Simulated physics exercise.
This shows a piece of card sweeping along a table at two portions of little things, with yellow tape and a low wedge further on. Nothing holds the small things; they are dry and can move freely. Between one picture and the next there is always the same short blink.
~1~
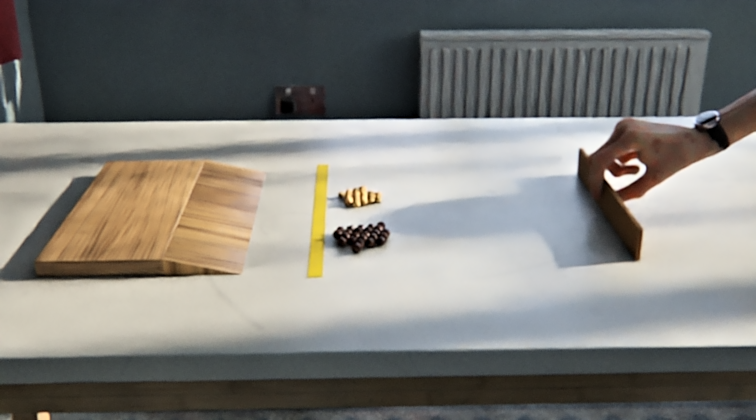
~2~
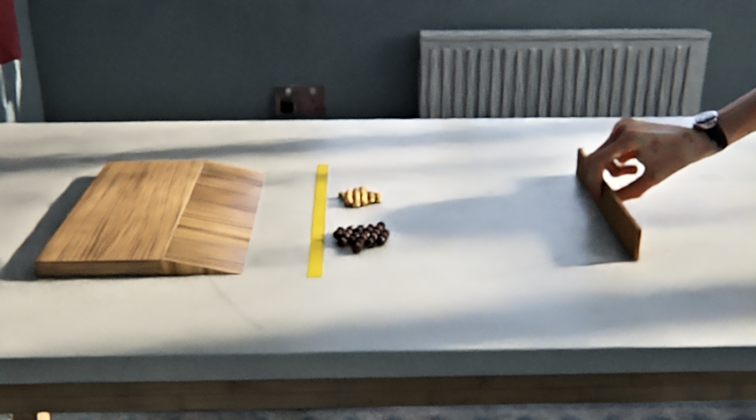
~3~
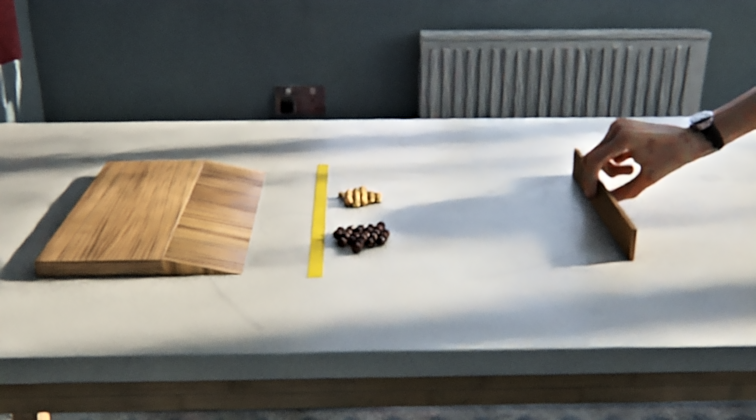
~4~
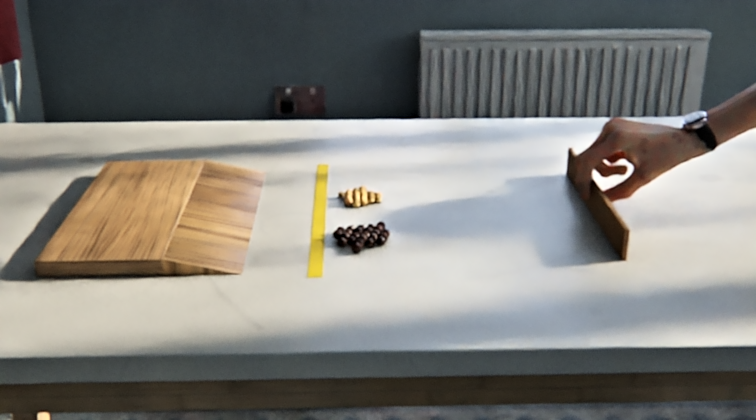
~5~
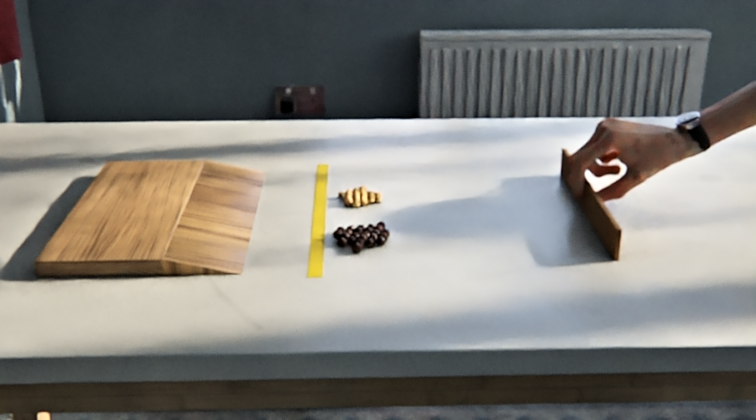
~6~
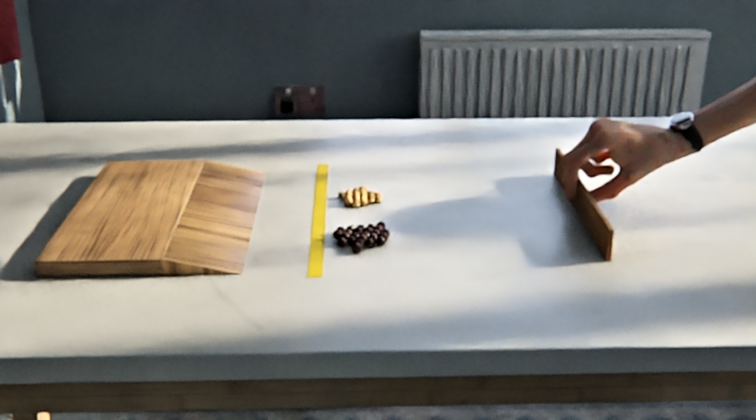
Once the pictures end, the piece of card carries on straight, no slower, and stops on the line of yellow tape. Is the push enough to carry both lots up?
So the front portion can't make the climb, and the back portion can't make the climb.
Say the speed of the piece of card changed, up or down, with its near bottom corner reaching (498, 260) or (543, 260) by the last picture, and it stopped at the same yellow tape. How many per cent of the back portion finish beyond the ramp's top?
About 0 % the first time, about 0 % the second.
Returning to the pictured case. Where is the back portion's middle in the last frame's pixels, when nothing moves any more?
I'd say somewhere about (300, 197).
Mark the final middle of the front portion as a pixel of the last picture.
Around (271, 237).
Then, 1.16 s past the last view, piece of card still moving, near (444, 186); front portion all short of the ramp; back portion all short of the ramp.
Then, 2.33 s past the last view, piece of card stopped at the yellow tape; front portion all short of the ramp; back portion all short of the ramp.
Finally, piece of card stopped at the yellow tape; front portion none past the top, all short of the ramp; back portion none past the top, all short of the ramp.
